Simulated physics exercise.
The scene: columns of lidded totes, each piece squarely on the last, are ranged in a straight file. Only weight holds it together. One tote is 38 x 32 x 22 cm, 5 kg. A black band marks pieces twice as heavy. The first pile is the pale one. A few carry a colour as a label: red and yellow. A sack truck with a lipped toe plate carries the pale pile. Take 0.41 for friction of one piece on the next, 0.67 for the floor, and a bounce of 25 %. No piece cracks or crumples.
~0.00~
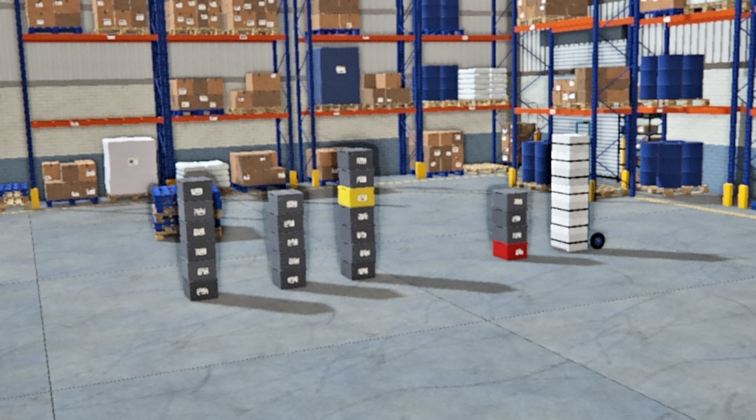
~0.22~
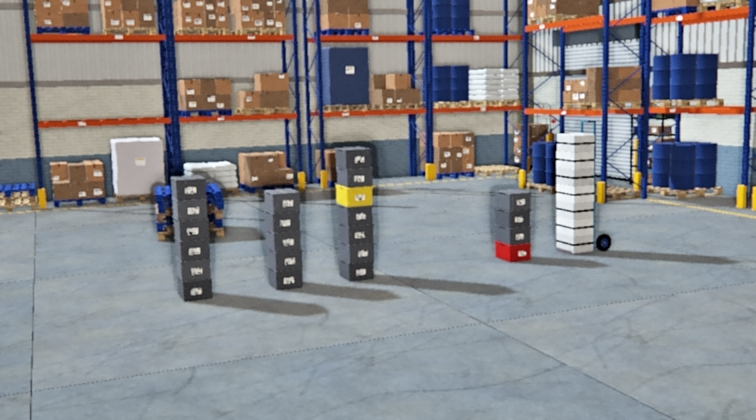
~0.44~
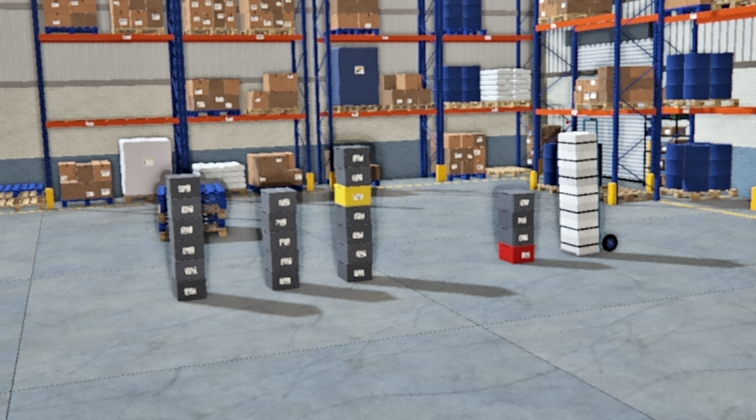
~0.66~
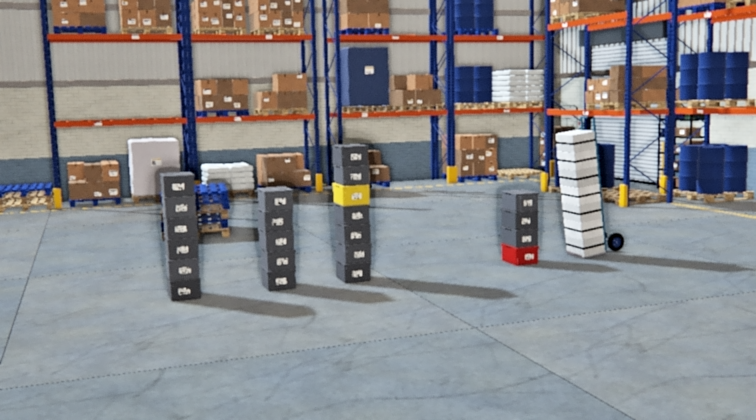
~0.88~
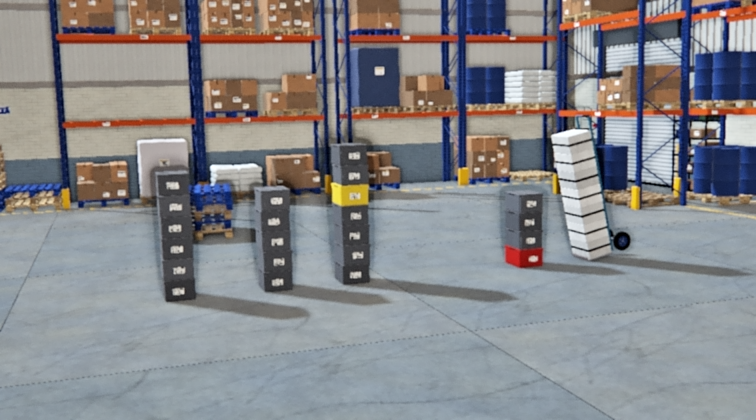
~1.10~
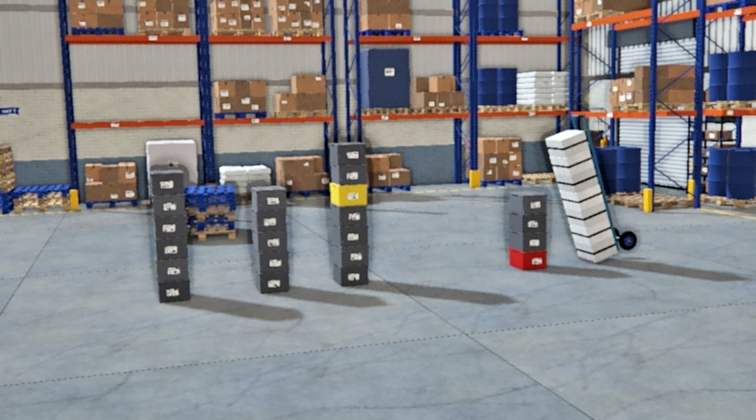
White stack of totes on a hand truck tilting gradually to the left in a warehouse, while dark stacks beside it stand still.
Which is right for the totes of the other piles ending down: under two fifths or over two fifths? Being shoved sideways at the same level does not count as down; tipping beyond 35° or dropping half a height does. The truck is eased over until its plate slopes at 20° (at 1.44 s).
Under two fifths of them.
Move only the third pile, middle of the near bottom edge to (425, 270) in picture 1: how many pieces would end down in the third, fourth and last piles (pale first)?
In that case third 0, fourth 0, last 0.
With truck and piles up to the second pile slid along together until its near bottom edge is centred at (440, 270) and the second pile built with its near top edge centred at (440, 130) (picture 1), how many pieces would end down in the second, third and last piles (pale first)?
In that case second 8, third 6, last 5.
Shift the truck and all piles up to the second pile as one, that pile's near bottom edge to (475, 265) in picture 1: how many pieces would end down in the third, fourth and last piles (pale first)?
In that case third 0, fourth 0, last 0.
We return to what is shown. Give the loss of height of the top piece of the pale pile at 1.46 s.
About 20 cm.
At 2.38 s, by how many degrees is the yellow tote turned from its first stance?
About 0°.
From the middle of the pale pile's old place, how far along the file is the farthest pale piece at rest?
Some 270 cm.
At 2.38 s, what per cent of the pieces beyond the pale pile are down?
At that moment 15 per cent.
Around 1.46 s, 2 of the pale pile down; none of the 22 other totes down.
Around 1.88 s, 7 of the pale pile down; none of the 22 other totes down, 4 disturbed; red tote tipped 12°.
Around 2.38 s, 7 of the pale pile down; 3 of the 22 other totes down; red tote displaced 6 cm.
Finally (4.3 s), 7 of the pale pile down; 3 of the 22 other totes down; yellow tote unmoved; red tote displaced 6 cm. That is 14 per cent. Seen by the last camera, middles, yellow tote near (349, 194), red tote near (523, 258).
